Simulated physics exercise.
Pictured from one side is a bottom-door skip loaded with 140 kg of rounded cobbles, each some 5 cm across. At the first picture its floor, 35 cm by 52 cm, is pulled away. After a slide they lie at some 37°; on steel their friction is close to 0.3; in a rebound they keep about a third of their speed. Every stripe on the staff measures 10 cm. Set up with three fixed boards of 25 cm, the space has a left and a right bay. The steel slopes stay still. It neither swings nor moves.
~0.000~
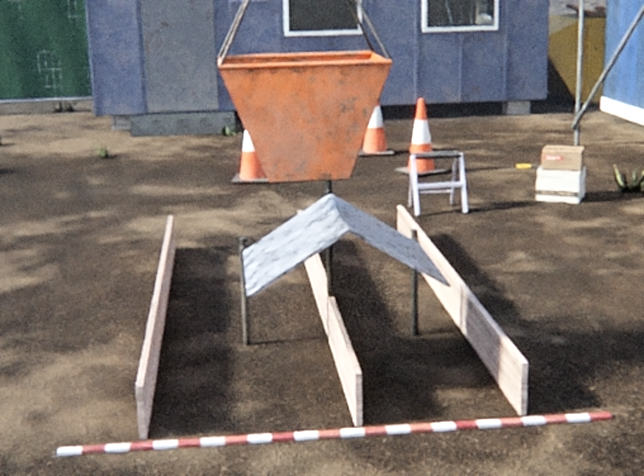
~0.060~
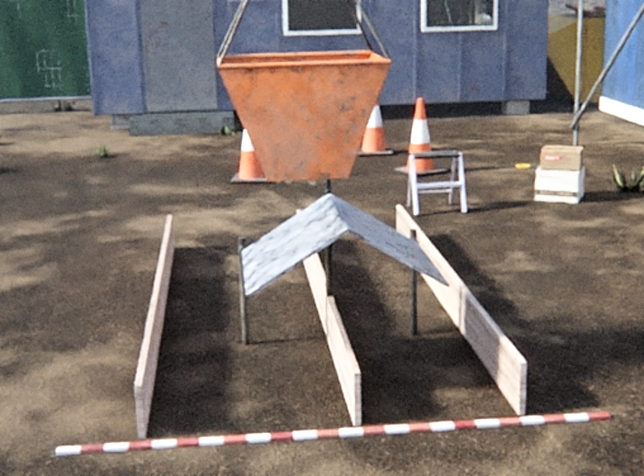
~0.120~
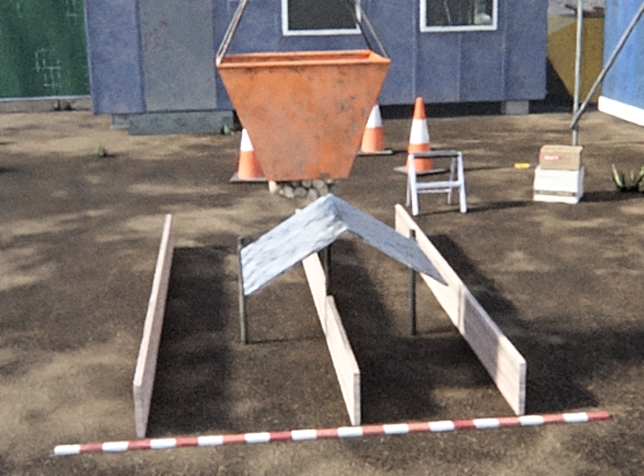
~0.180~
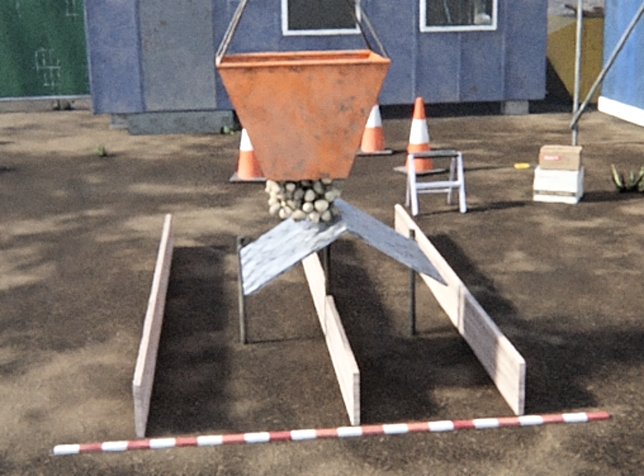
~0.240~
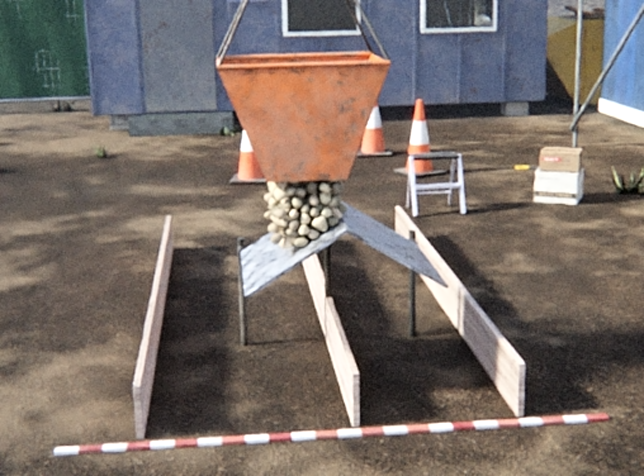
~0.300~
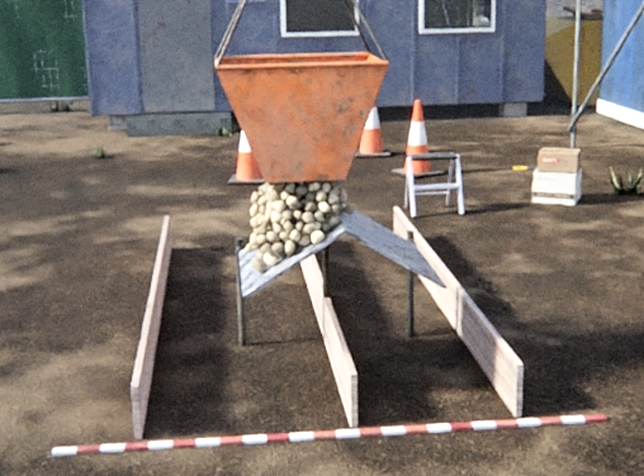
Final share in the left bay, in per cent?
Roughly 93 percent.
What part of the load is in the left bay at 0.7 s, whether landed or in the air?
65 %.
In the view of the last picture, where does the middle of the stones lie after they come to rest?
Pixel position of the middle approx (188, 374).
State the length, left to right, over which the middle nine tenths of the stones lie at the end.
I'd put it at close to 200 cm.
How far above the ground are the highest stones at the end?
About 26 cm above the ground.
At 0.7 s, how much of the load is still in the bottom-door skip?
0 %, roughly.
After 0.7 s, 0 % in the bottom-door skip, 36 % on the steel, 63 % falling or lying in the left bay, 1 % falling or lying in the right bay; the stones farthest right are at (438, 265).
After 1.1 s, 0 % in the bottom-door skip, 2 % on the steel, 1 % falling or lying left of the bays, 91 % falling or lying in the left bay, 1 % falling or lying in the right bay, 4 % falling or lying right of the bays; the stones farthest right are at (561, 358).
After 1.7 s, 0 % in the bottom-door skip, 1 % falling or lying left of the bays, 93 % falling or lying in the left bay, 6 % falling or lying right of the bays.
After 2.6 s, 0 % in the bottom-door skip, 1 % falling or lying left of the bays, 93 % falling or lying in the left bay, 6 % falling or lying right of the bays.
After 4.5 s, 0 % in the bottom-door skip, 1 % left of the bays, 93 % in the left bay, 6 % right of the bays.
